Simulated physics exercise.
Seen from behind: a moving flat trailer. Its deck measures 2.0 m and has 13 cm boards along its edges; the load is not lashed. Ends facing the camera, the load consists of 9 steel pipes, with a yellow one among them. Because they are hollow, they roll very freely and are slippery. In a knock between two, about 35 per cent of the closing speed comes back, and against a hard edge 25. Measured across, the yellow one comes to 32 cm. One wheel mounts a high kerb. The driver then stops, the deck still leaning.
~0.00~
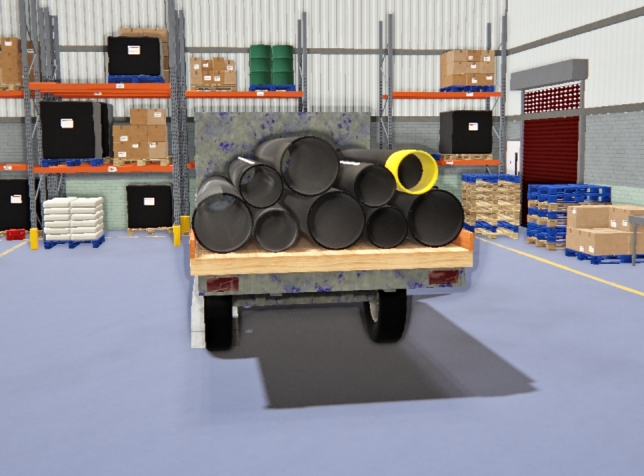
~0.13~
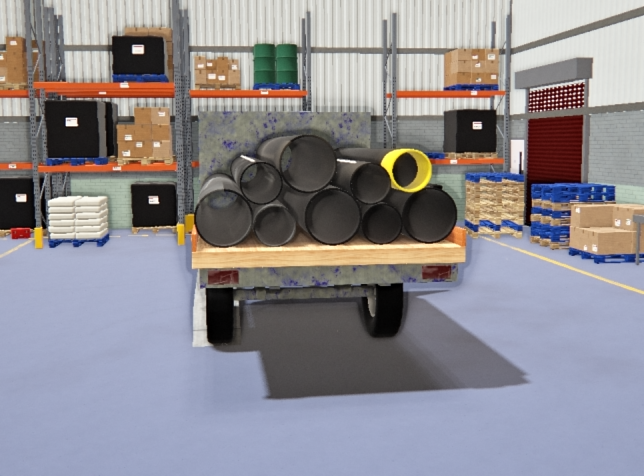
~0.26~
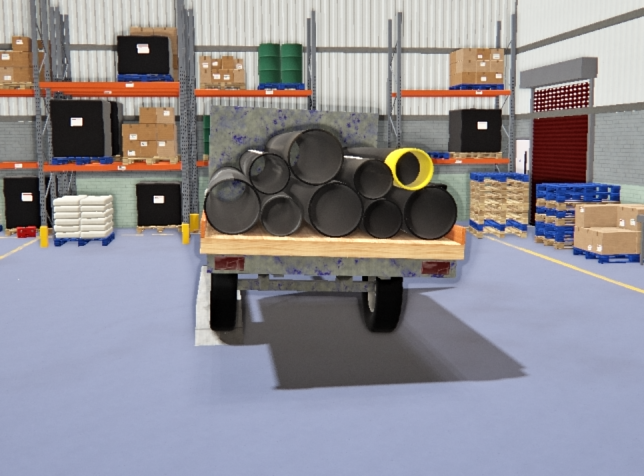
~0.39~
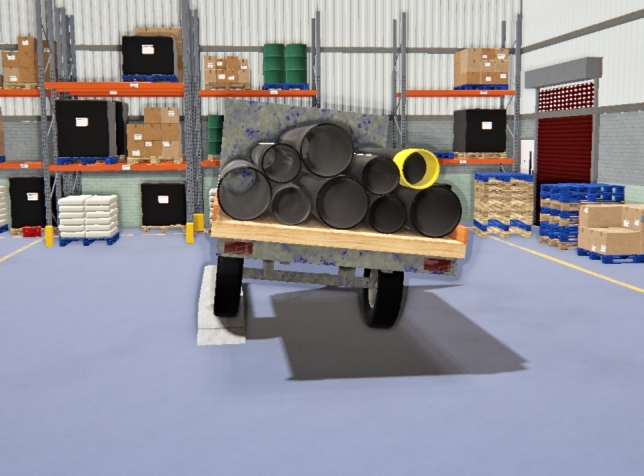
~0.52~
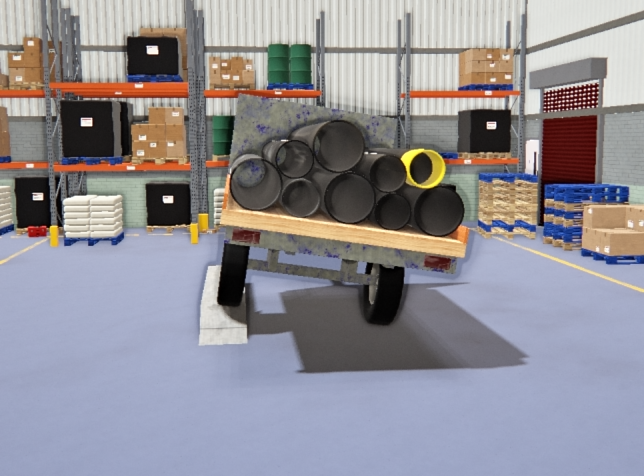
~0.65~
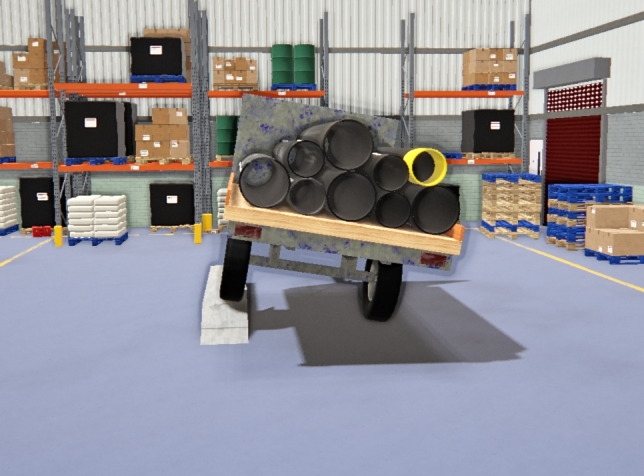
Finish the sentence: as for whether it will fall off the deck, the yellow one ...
... does so.
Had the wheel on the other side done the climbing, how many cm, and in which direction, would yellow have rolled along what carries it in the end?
I'd expect some 10 centimetres to the left.
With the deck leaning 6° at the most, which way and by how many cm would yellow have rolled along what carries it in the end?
Shift: Near 0 cm to the right.
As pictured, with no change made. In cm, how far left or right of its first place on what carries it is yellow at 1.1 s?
Yellow: 15 to the right.
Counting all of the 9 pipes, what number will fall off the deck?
1 of them.
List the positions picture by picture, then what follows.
In the first picture, yellow (417, 172); 5 of the 9 make up the bottom layer.
In the second picture, yellow (411, 171); the deck is level.
In the third picture, yellow (413, 169); the deck slopes 3° down to the right.
In the fourth picture, yellow (420, 169); the deck slopes 6° down to the right.
In the fifth picture, yellow (426, 169); the deck slopes 9° down to the right.
In the sixth picture, yellow (429, 167); the deck slopes 10° down to the right.
Then, 0.9 s in, yellow is up on others, 30 cm from the right edge, rolling right; 0 of 9 are off.
Then, 1.1 s in, yellow is up on others, 25 cm from the right edge, rolling right; 0 of 9 are off.
Then, 1.4 s in, yellow is up on others, 5 cm from the right edge, rolling right; 0 of 9 are off.
Then, 1.6 s in, yellow is dropping off the right side; 1 of 9 is off.
In the end (4.9 s), yellow is down on the right; 1 of 9 is off.
